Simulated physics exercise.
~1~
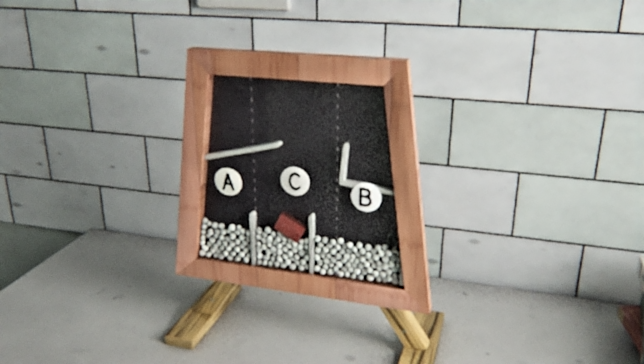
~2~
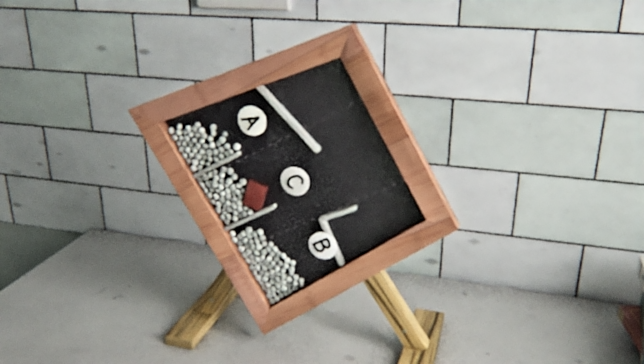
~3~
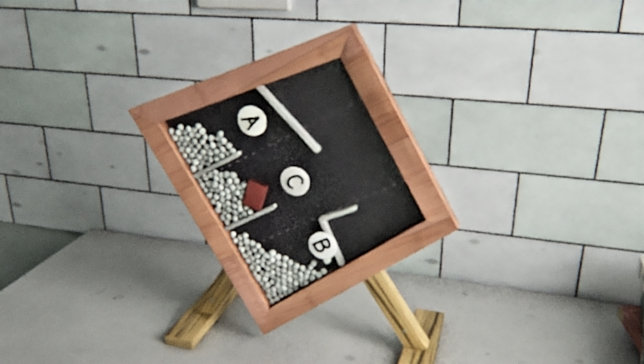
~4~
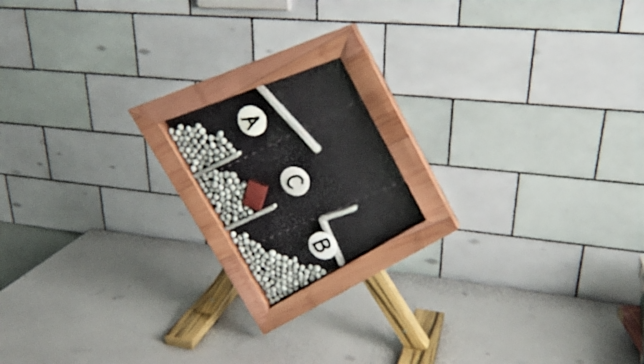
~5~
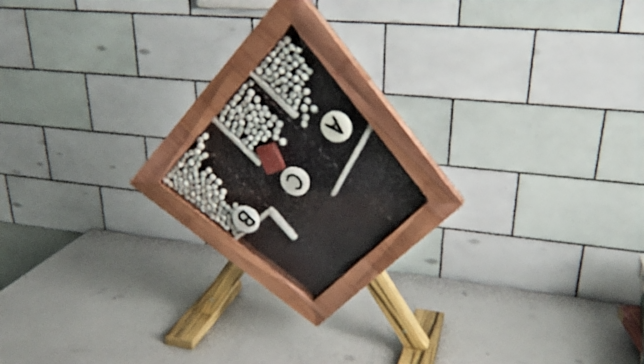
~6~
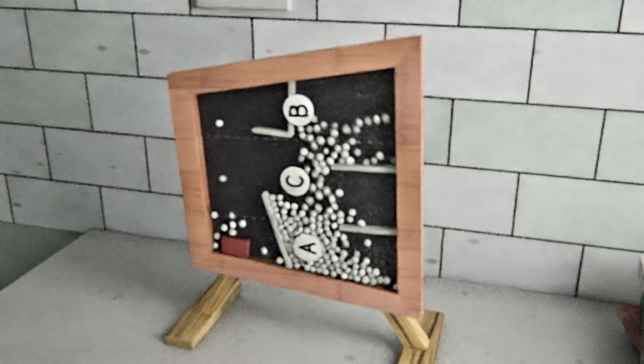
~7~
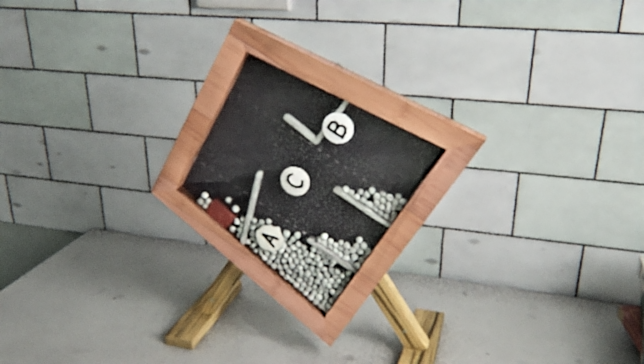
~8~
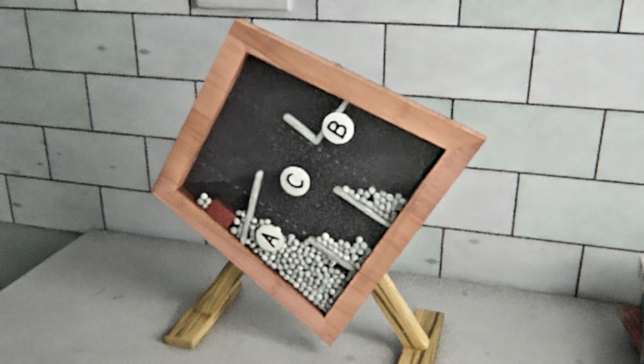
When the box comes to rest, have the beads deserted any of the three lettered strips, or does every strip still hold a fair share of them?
The beads have deserted strip B, which is left empty. Most of them lie in strip A, and a smaller but fair share stays in strip C.
On a pale grey counter before a white tiled wall, seen from the front and slightly to one side, a square wooden-framed box with a black back stands on two wooden feet. White beads line its bottom beneath discs lettered A, C and B, with a red block resting near the middle. The box turns clockwise and pauses tilted, its beads heaped along the left. It then turns on clockwise, lifting the beads until they tumble down the other side. It stops tilted, with most beads low around A, a smaller heap on the right, and the block in the lower left corner.
